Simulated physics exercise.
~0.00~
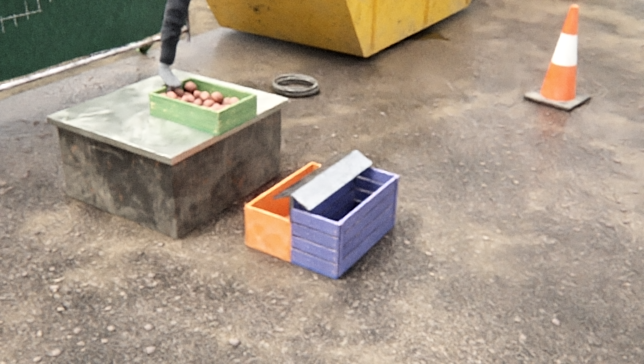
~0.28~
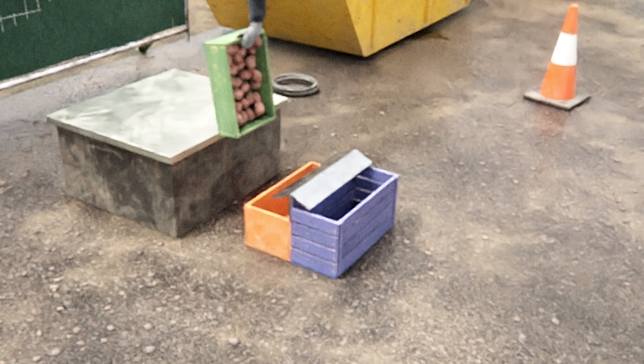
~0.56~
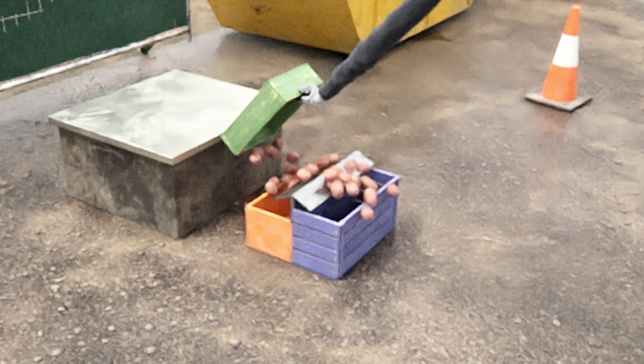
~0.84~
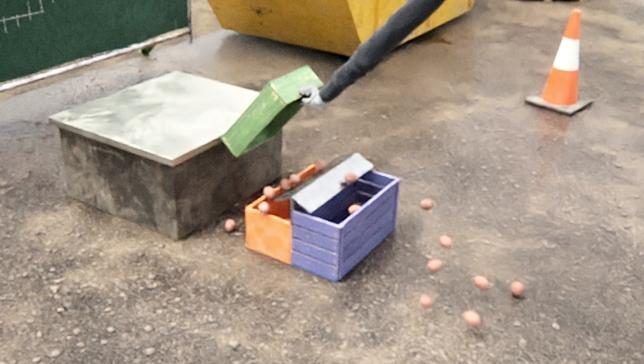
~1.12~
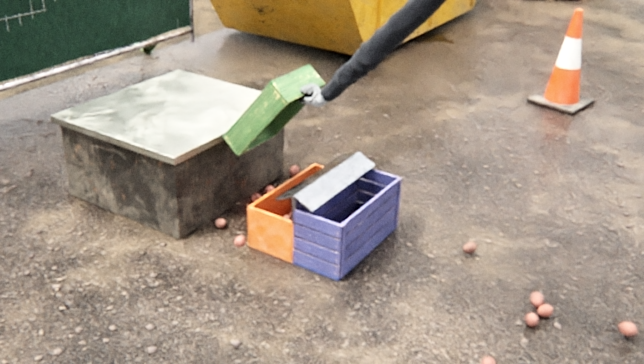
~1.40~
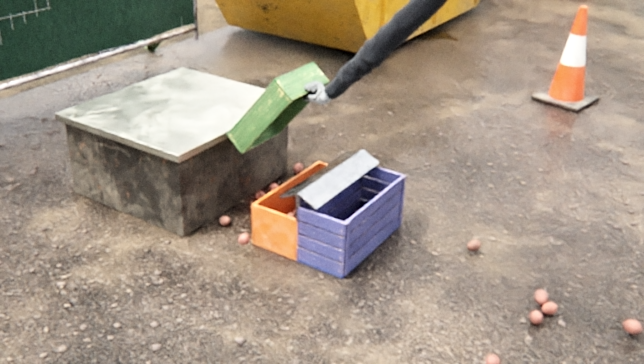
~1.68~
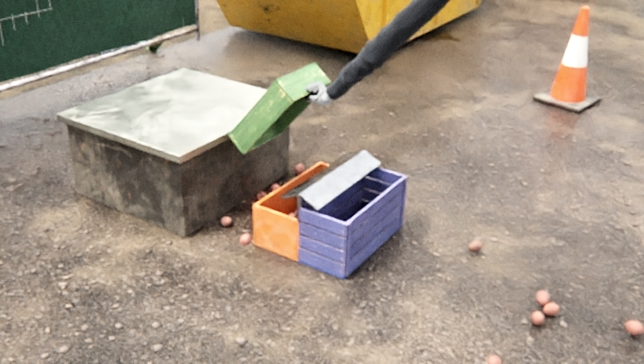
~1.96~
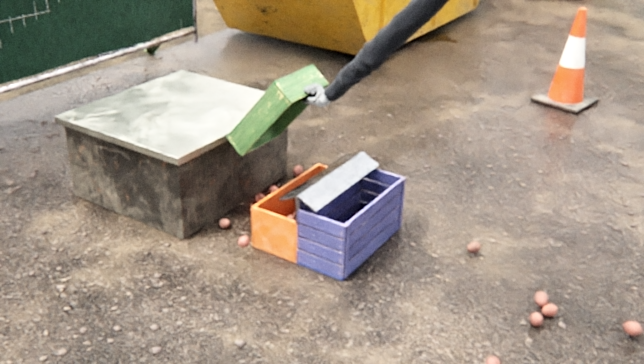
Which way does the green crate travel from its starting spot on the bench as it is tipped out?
It moves to the right, off the end of the bench and towards the orange and blue bins.
